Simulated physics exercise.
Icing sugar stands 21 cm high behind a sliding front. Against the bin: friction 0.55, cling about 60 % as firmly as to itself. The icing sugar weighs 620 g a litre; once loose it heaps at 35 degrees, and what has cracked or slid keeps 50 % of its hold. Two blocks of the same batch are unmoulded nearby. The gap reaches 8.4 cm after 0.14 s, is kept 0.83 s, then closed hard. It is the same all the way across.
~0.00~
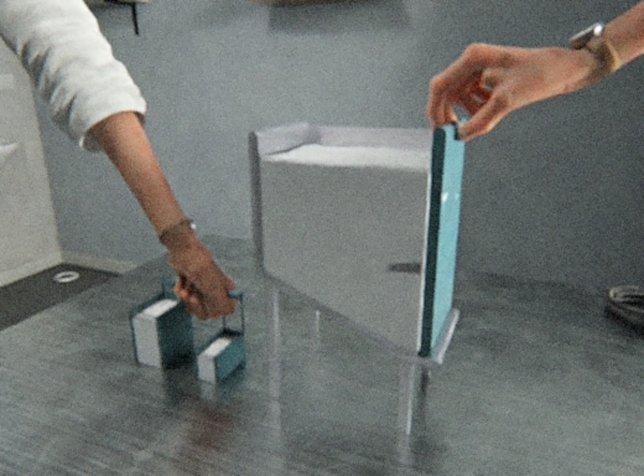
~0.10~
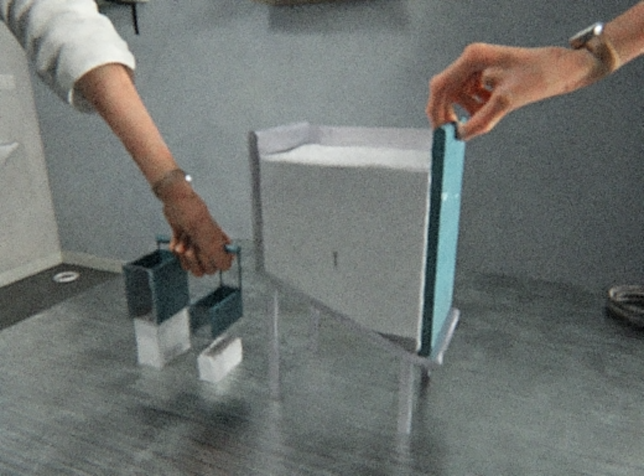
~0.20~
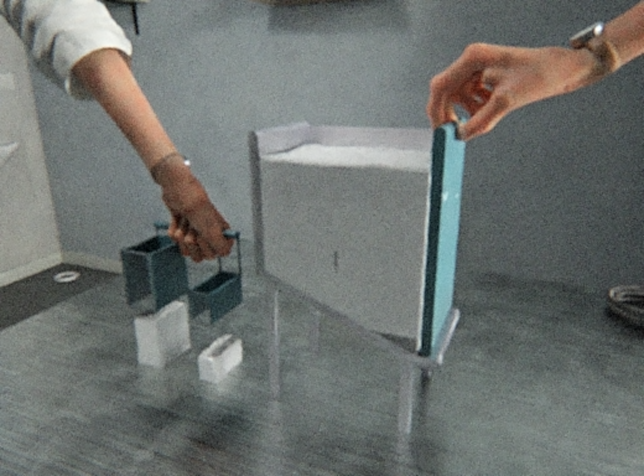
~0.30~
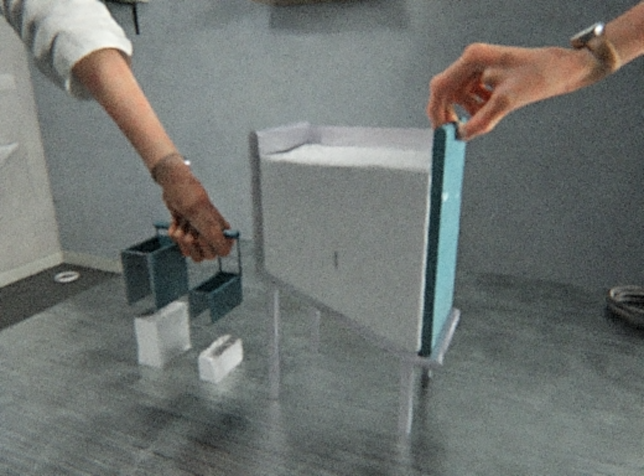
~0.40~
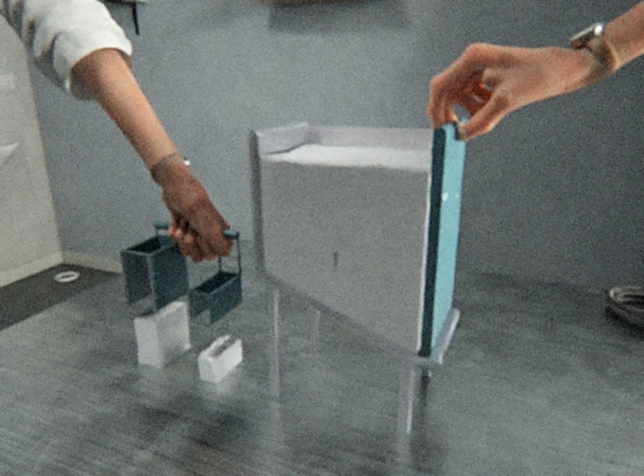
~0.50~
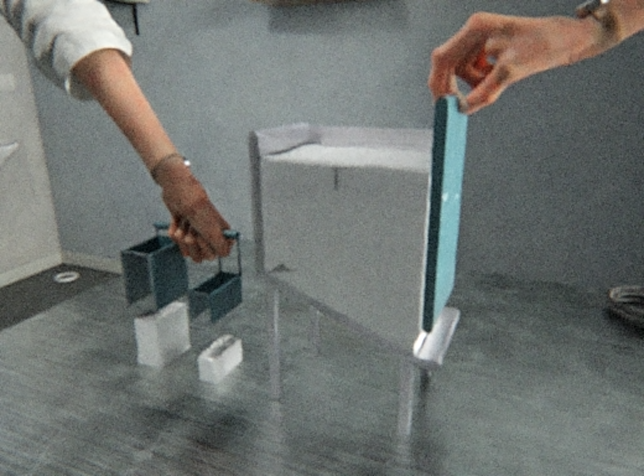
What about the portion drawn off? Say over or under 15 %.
It comes out under 15 %.
By 0.74 s, the hatch is 8.4 cm open and 0 % is out.
By 1.01 s, the hatch is 8.4 cm open and 0 % is out.
By 1.29 s, the hatch is 8.4 cm open and 0 % is out.
By 1.56 s, the hatch is 2.2 cm open and 0 % is out.
By 1.79 s, at the end, the hatch is shut and 0 % is out.
